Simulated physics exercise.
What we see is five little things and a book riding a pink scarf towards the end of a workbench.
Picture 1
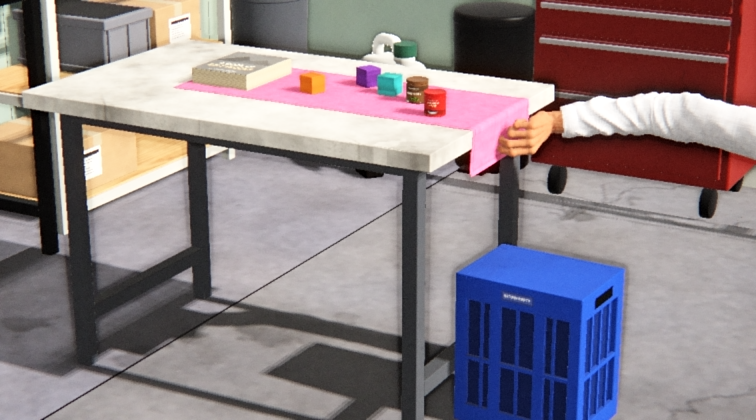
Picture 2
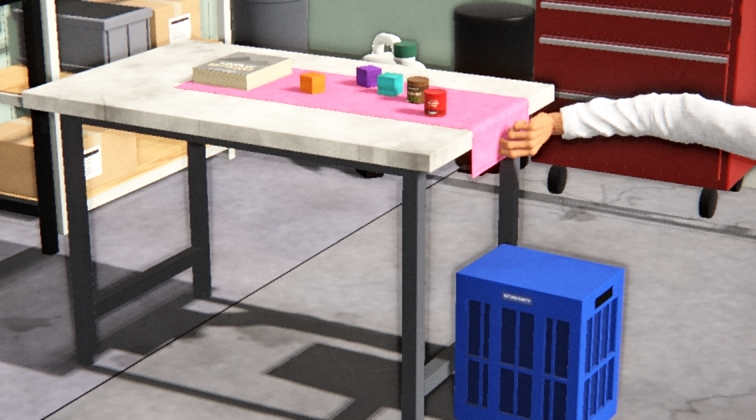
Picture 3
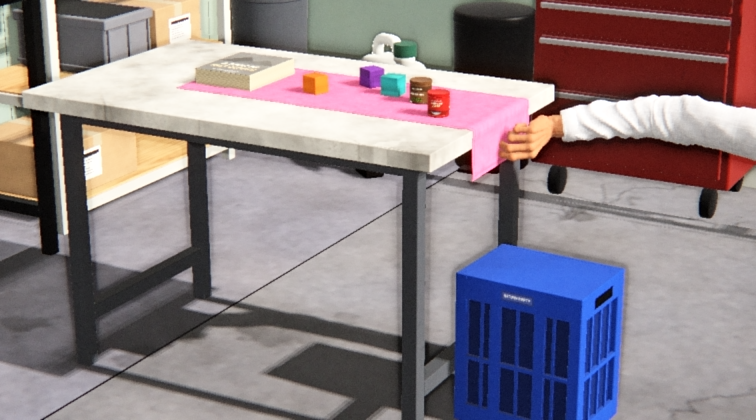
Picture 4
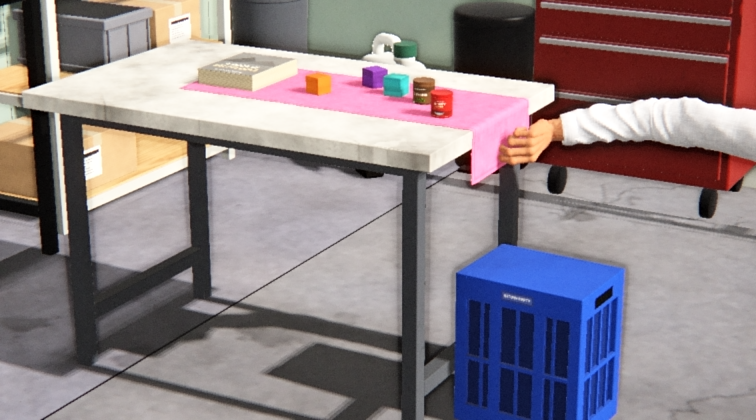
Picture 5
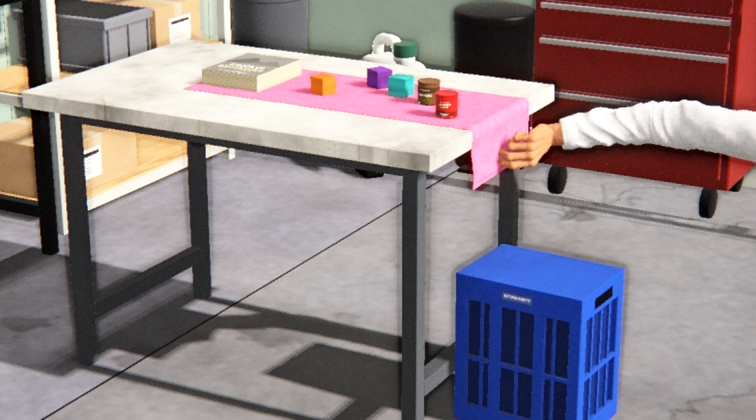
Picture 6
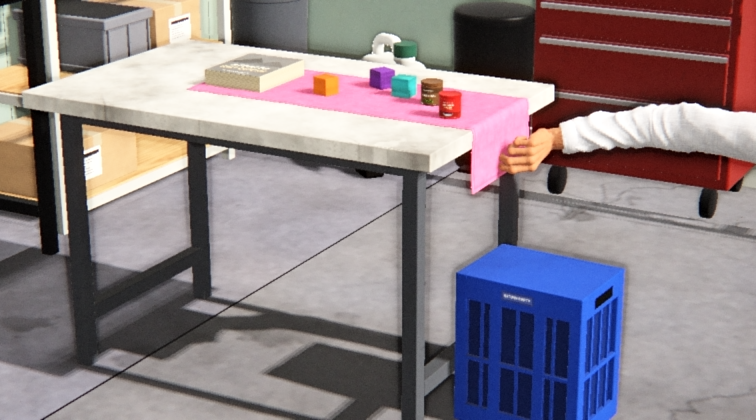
A pale-topped workbench with dark legs fills a grey-floored workshop, seen from slightly above, with shelving at left and a red tool chest at right. On a pink scarf sit a book, an orange cube, purple and turquoise cubes, and brown and red pots, with a blue crate below right. A white-sleeved arm slowly draws the scarf rightward and down, carrying everything on it slightly along; the camera stays still.
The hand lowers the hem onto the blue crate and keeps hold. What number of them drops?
The answer is two.
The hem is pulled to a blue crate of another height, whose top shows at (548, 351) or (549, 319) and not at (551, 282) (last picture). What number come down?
It would be 4 and 3.
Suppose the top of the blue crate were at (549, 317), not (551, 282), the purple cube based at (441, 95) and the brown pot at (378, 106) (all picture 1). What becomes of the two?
The purple cube is carried off; the brown pot goes over.
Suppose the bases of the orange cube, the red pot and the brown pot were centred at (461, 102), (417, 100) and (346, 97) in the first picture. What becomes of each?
The orange cube is carried off; the red pot is carried off; the brown pot remains up.
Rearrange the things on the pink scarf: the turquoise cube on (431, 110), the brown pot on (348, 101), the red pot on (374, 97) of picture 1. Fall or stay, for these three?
The turquoise cube drops off; the brown pot holds on; the red pot stays on.
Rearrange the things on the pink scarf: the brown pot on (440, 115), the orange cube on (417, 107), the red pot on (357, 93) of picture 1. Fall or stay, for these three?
The brown pot falls, the orange cube comes down, the red pot holds on.
A little later, hem near (501, 224); red pot gone.
Next, hem on the crate; red pot and brown pot gone.
When it is over, hem on the crate; red pot and brown pot gone. Over the edge go two.
